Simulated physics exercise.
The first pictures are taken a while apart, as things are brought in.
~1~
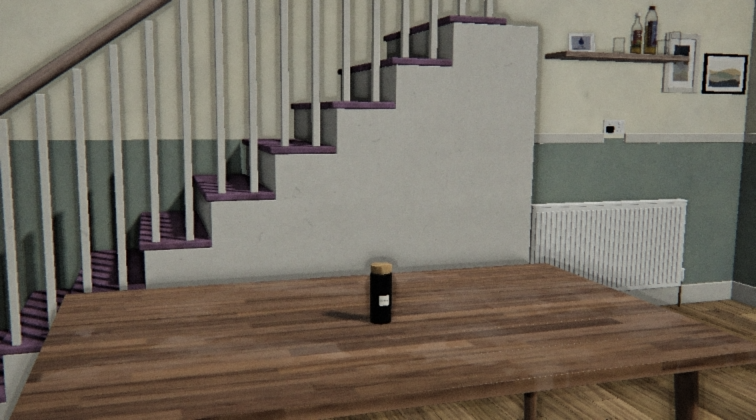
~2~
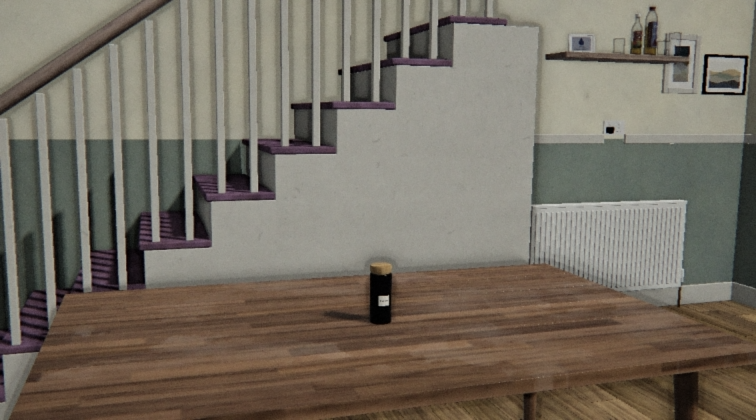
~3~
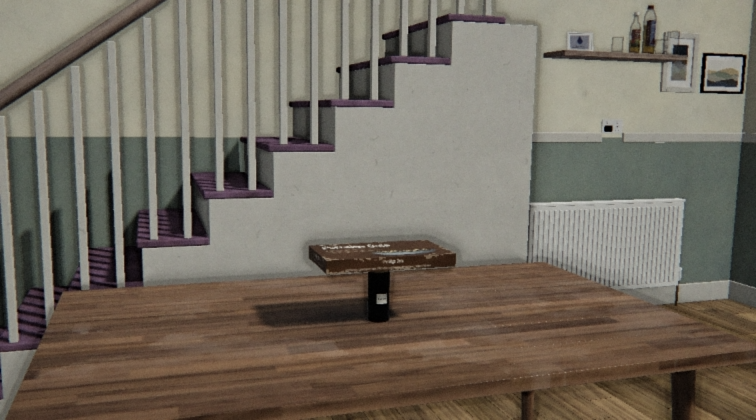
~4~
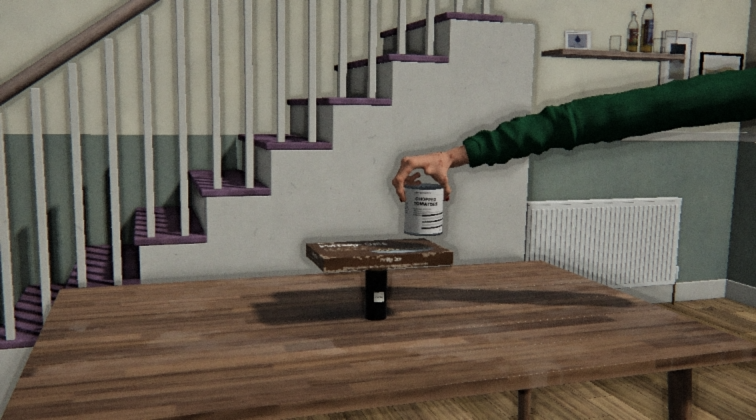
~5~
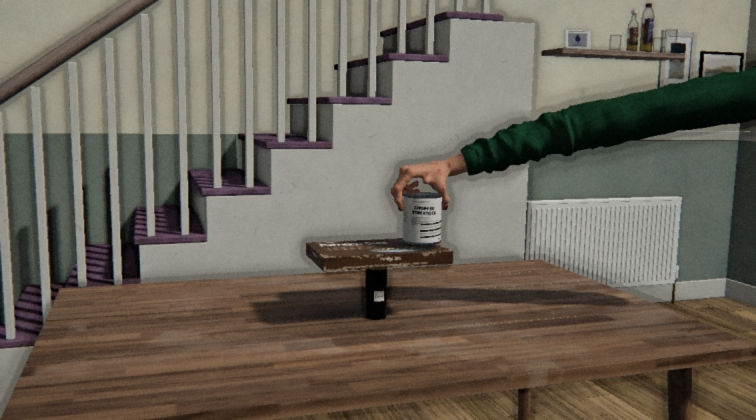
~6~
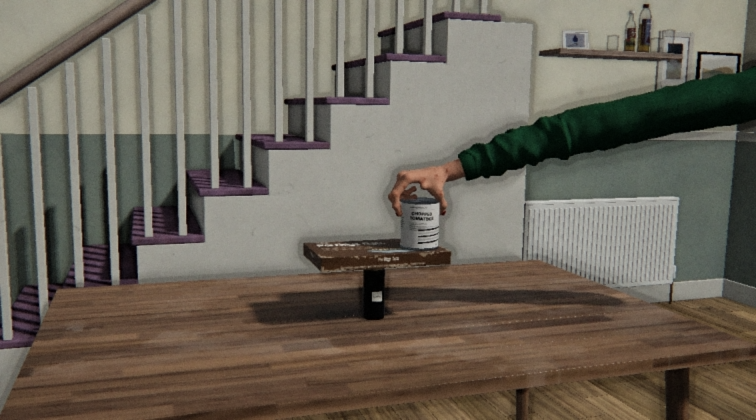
The clip shows a dark cork-topped jar on a wooden table before a staircase; a flat brown packet then appears on top of it, and a green-sleeved arm from the right lowers a white tin onto the packet's right side.
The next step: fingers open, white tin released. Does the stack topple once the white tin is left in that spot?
Yes, it topples.
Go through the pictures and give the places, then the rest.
In the first picture, the last thing is not in view yet.
In the second picture, the last thing is not in view yet.
In the third picture, the last thing is not in view yet; brown packet (380, 256).
In the fourth picture, still above its spot; white tin (424, 209); brown packet (378, 254).
In the fifth picture, still above its spot; white tin (422, 218); brown packet (378, 253).
In the sixth picture, in place under the hand; white tin (420, 223); brown packet (376, 253).
Then, 0.40 s past the last view, white tin now fallen; brown packet rocked 61° from its first pose.
Then, 0.50 s past the last view, brown packet rocked 67° from its first pose.
Then, 0.70 s past the last view, brown packet now fallen; black shaker rocked 21° from its first pose.
Then, 0.90 s past the last view, black shaker now fallen.
Finally, fallen, brown packet, white tin and black shaker. The stack comes apart.
